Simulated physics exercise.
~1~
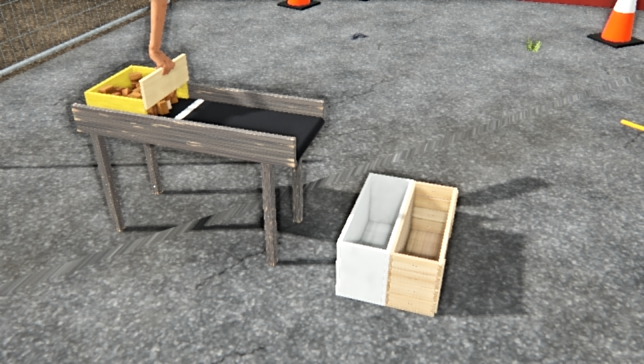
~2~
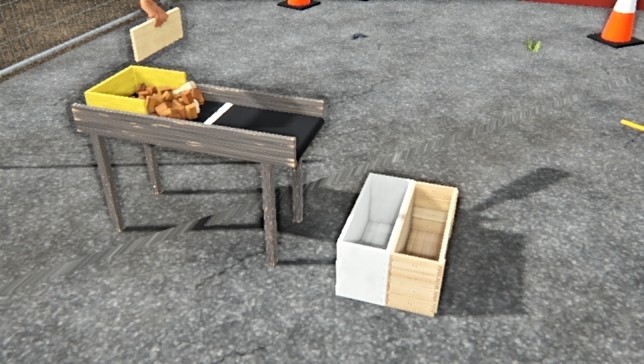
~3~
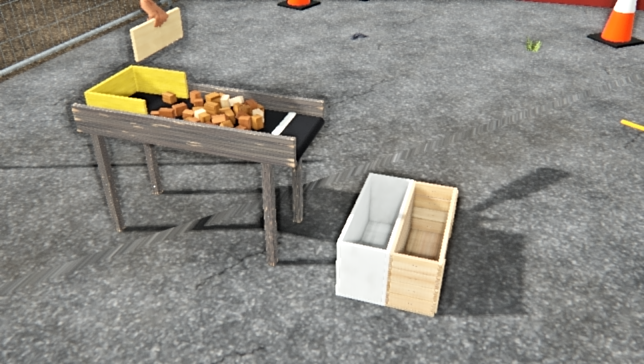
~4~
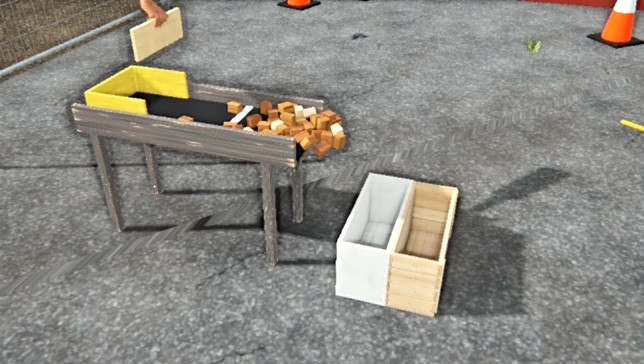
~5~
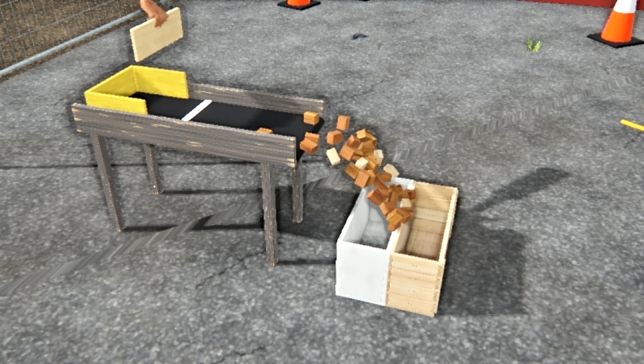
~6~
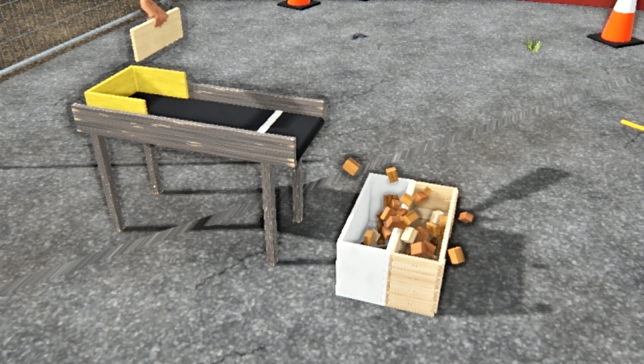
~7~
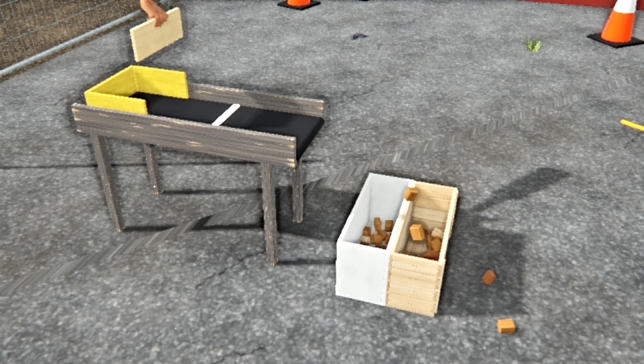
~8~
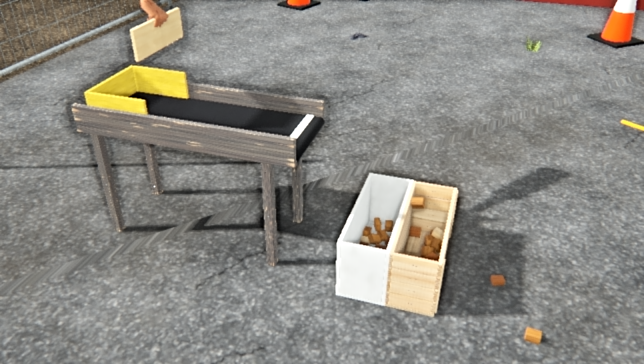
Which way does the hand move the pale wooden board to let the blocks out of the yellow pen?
The hand moves the board upward, lifting it clear of the pen and holding it above the table.
At first, a hand holds a pale wooden board against the open side of a yellow pen full of wooden blocks, at the left end of a black belt on a table. The hand lifts the board away, and the belt carries the loose heap to the right. The blocks reach the end and spill over in a tumbling stream toward a white box and a wooden box standing side by side. Some drop into each box, while a couple bounce out past the wooden one. By the end, the belt is empty, both boxes hold blocks, and two blocks lie on the pavement.
